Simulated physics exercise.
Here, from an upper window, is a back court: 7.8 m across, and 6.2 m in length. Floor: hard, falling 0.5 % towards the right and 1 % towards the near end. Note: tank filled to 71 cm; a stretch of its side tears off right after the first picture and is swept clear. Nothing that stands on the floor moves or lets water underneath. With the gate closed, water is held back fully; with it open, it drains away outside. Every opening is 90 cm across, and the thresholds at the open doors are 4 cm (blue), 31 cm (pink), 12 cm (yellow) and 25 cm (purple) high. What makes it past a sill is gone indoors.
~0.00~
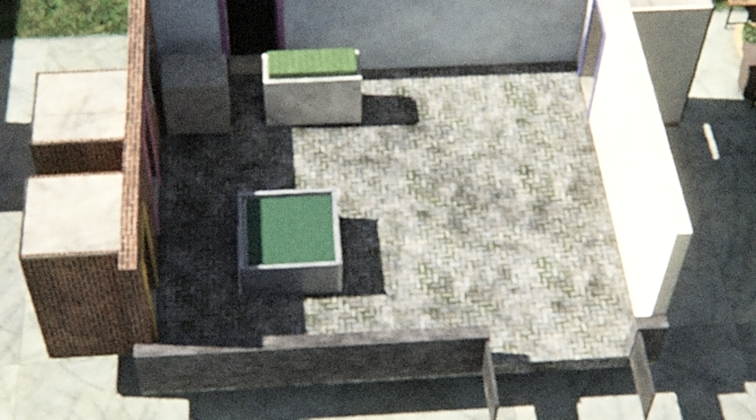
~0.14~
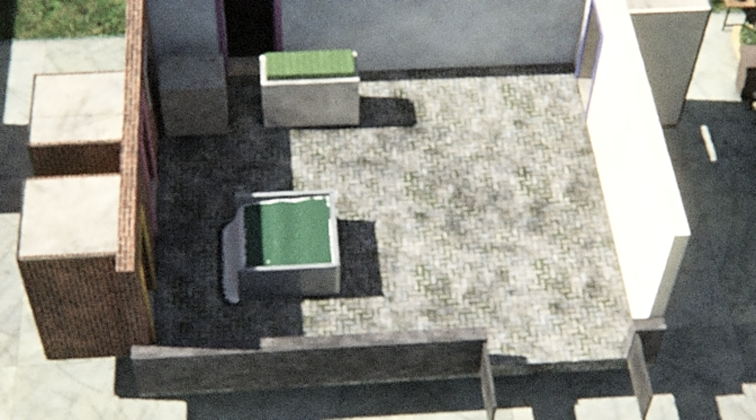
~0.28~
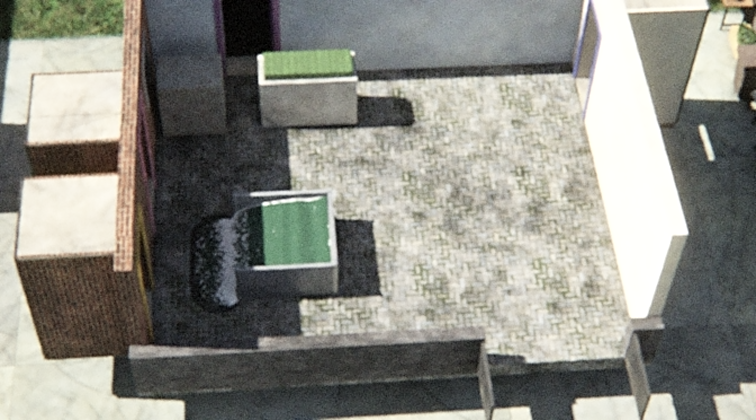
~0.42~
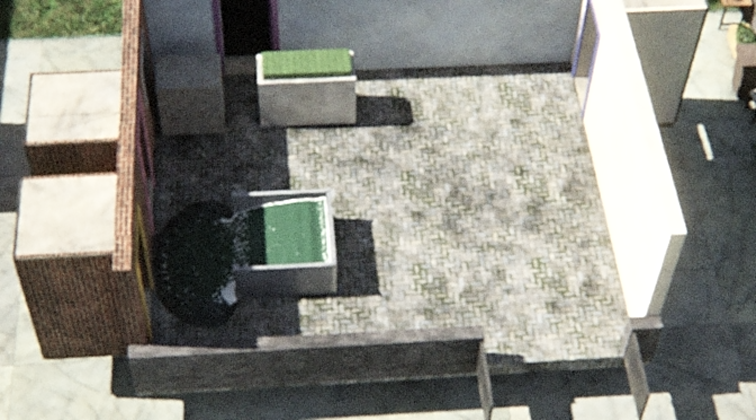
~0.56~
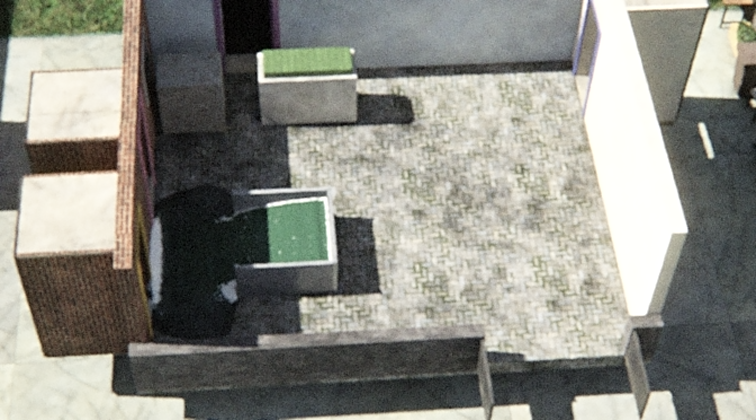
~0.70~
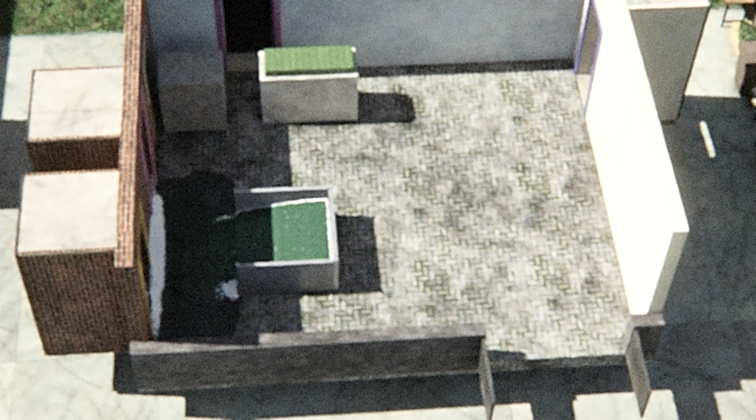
At first, a square tank of green-looking water stands whole and still in a walled, paved court, near a planter-like box. Then its left side opens and water pours out onto the shaded paving, spreading as a dark, widening pool toward the brick wall on the left, while the tank's level drops slightly.
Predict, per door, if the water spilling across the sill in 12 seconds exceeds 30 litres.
Prediction: The blue door does not exceed 30 litres; the pink door does not exceed 30 litres; the yellow door exceeds 30 litres; the purple door does not exceed 30 litres.
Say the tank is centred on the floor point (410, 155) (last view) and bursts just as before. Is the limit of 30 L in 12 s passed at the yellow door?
Against that limit: Yellow under.
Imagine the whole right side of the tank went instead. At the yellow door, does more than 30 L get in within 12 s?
Compared with the limit, yellow is less.
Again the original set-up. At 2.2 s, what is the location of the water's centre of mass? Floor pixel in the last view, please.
Centre: Roughly (212, 251) px.
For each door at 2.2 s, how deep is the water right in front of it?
You'd get blue at 0 cm, pink at 18 cm, yellow at 21 cm, and purple at 0 cm.
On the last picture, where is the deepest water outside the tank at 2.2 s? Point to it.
The spot is near (153, 356) in the last view.
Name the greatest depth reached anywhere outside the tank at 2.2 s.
I'd put it at close to 37 cm.
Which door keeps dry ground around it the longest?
Blue.
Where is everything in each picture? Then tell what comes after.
In the first frame, the tank at (289, 231) is whole and still, 71 cm deep.
In the second frame, water pours out at (242, 251) and has run 0.8 m, to (237, 302); typically 10 cm deep outside, 71 cm at the tank's back.
In the third frame, water pours out at (240, 252) and has run 1.0 m, to (209, 306); typically 13 cm deep outside, 68 cm at the tank's back.
In the fourth frame, water pours out at (239, 253) and has run 1.4 m, to (170, 305); typically 9 cm deep outside, 61 cm at the tank's back.
In the fifth frame, water pours out at (240, 252) and has run 1.8 m, to (152, 320); typically 9 cm deep outside, 60 cm at the tank's back.
In the sixth frame, water pours out at (241, 250) and has run 2.2 m, to a hidden place; typically 9 cm deep outside, 54 cm at the tank's back.
After 1.4 s water covers 10 % of the floor and is deepest (44 cm) near (152, 366); blue door not reached, pink door 26 cm at the sill, 0 L in, yellow door 29 cm at the sill, 46 L in, purple door not reached.
After 2.2 s water covers 20 % of the floor and is deepest (37 cm) near (153, 356); blue door not reached, pink door 18 cm at the sill, 1 L in, yellow door 21 cm at the sill, 100 L in, purple door not reached.
After 3.5 s water covers 40 % of the floor and is deepest (18 cm) near (152, 366); blue door not reached, pink door 9 cm at the sill, 1 L in, yellow door 15 cm at the sill, 123 L in, purple door 5 cm at the sill, 0 L in.
After 7.0 s water covers 90 % of the floor and is deepest (8 cm) near (627, 340); blue door not reached, pink door 5 cm at the sill, 1 L in, yellow door 5 cm at the sill, 127 L in, purple door 2 cm at the sill, 0 L in.
After 12.0 s water covers 75 % of the floor and is deepest (6 cm) near (627, 340); blue door 3 cm at the sill, 0 L in, pink door 2 cm at the sill, 1 L in, yellow door 4 cm at the sill, 127 L in, purple door 1 cm at the sill, 0 L in.
